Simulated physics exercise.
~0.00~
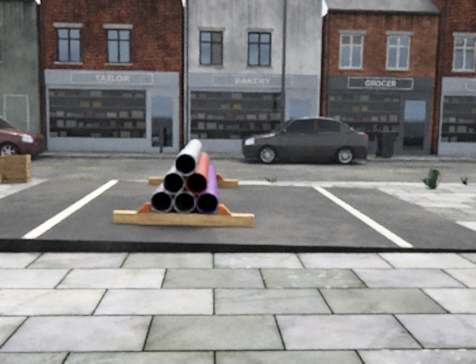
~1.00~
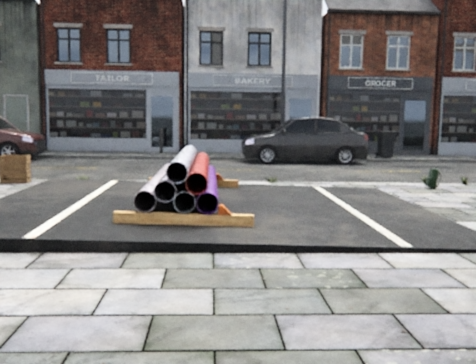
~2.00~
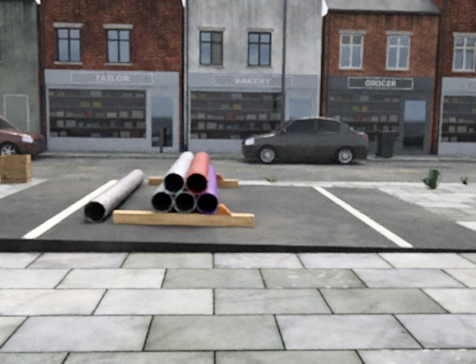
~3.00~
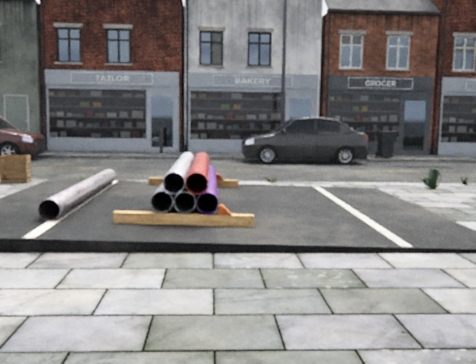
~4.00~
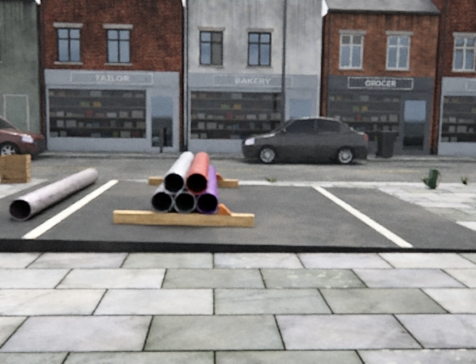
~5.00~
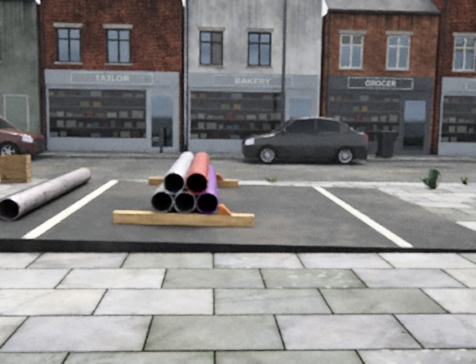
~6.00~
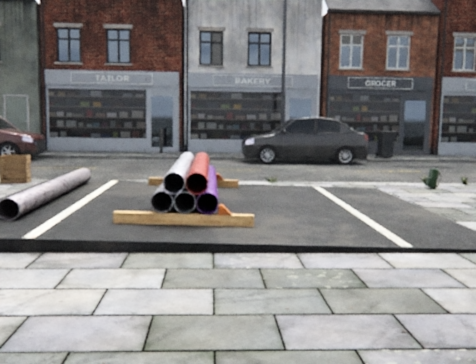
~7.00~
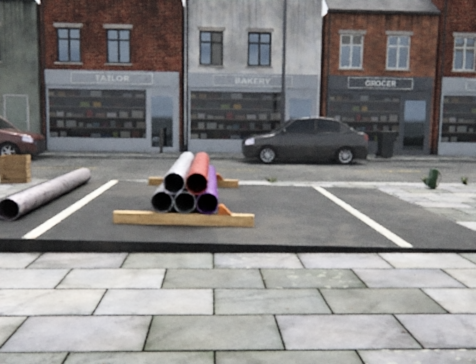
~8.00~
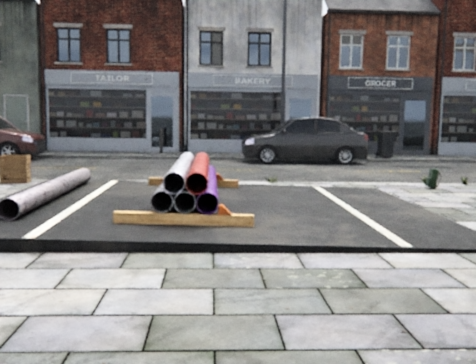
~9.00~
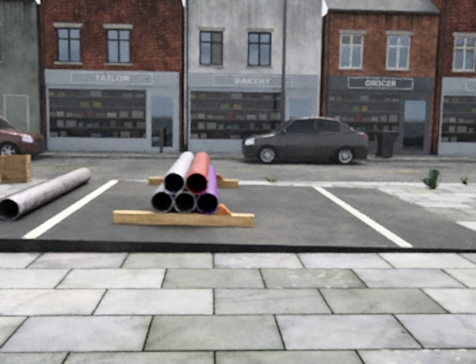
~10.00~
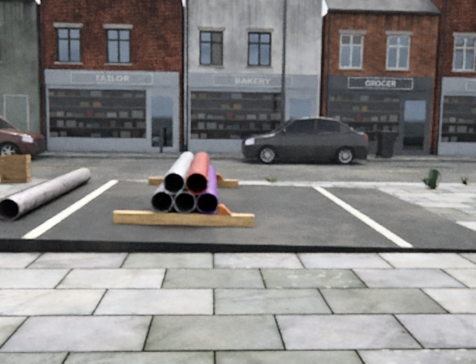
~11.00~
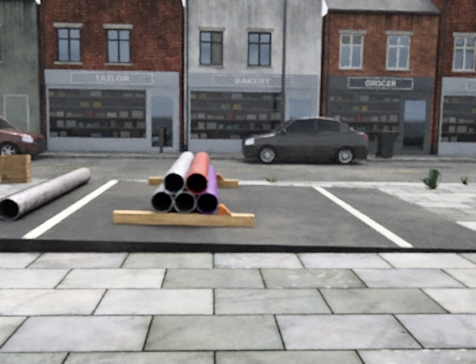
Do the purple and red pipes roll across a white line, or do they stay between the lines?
Both stay between the lines, the purple one resting on the wooden bearers and the red one lying up on other pipes.
Street parking area with stacked pipes settling as one rolls left over the white line, five staying piled on wooden bearers.
